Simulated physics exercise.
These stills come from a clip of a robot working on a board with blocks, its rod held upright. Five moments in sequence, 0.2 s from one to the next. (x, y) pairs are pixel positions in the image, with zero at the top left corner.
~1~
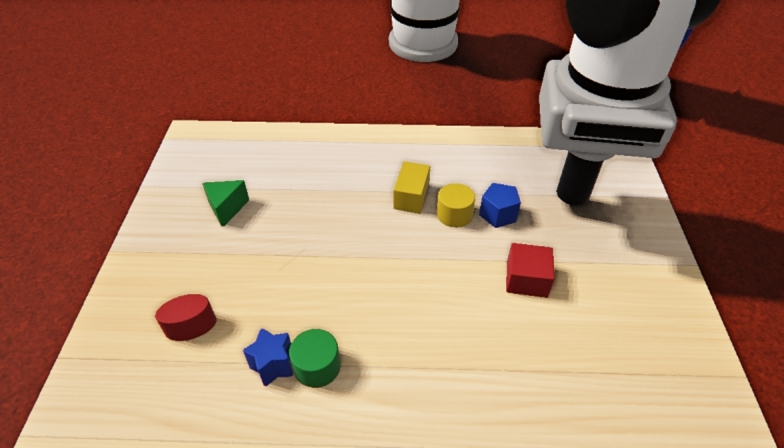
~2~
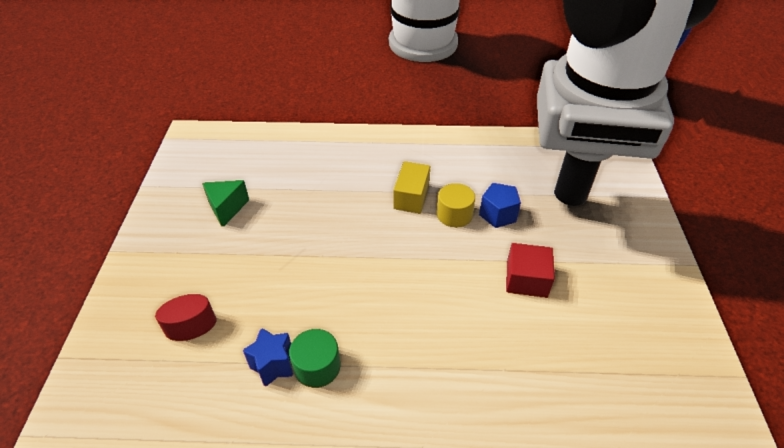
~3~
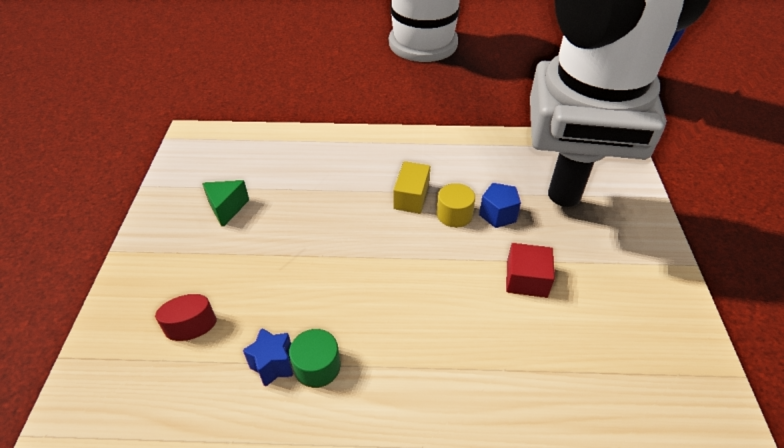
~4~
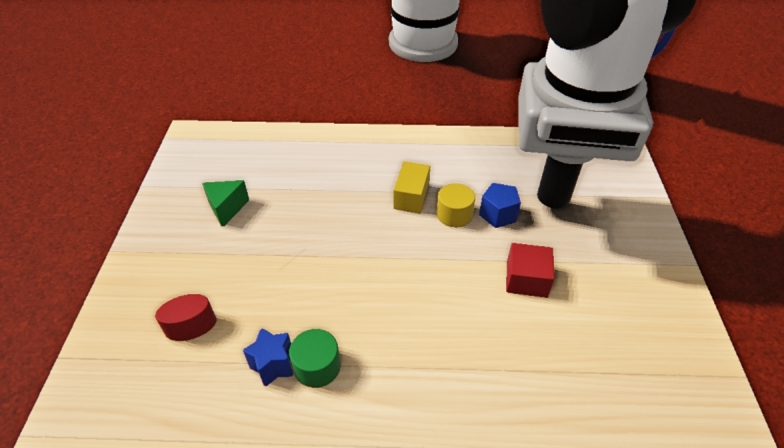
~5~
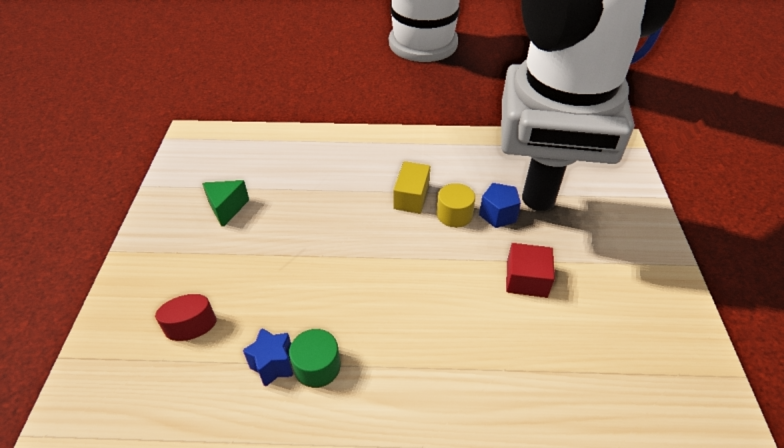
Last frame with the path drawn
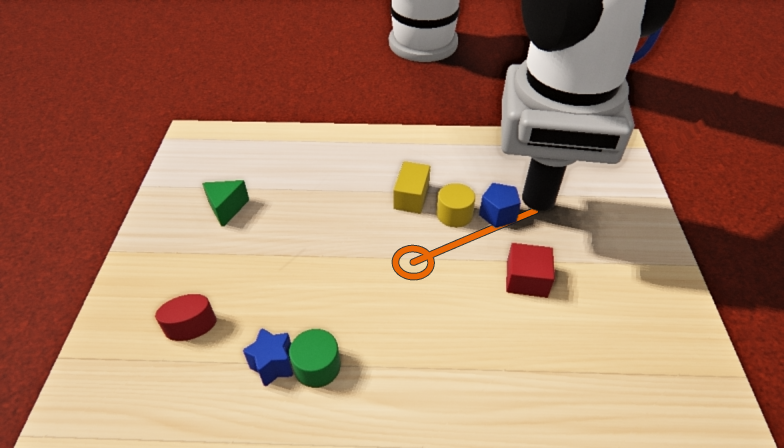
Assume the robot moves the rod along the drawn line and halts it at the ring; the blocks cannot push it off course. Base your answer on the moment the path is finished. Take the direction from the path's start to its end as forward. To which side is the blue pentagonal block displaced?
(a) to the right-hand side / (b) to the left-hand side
a
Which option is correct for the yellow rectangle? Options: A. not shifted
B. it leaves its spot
That would be B.
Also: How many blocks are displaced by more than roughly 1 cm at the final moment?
Number moved: 3+.
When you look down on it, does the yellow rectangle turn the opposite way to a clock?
In short: No.
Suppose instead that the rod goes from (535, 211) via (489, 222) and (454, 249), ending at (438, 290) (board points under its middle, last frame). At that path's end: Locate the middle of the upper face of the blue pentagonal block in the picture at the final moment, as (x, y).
The spot you're after is about (416, 230) in the image.
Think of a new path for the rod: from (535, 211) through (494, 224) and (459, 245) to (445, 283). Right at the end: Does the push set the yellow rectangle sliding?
My answer is yes.
The drawn path runs from (535, 211) to (413, 262).
The first path, step by step. One third of the way, rod (498, 216); yellow rectangle (406, 176), turned 25° clockwise; yellow disc (428, 194); blue pentagonal block (464, 199), turned 45° clockwise.
Two thirds of the way, rod (457, 233); yellow rectangle (391, 168), turned 65° clockwise; yellow disc (399, 190); blue pentagonal block (427, 207), turned 80° clockwise.
At the end, rod (414, 251); yellow rectangle (390, 167), turned 70° clockwise; yellow disc (393, 189); blue pentagonal block (407, 215), turned 135° clockwise; red square block not moved.
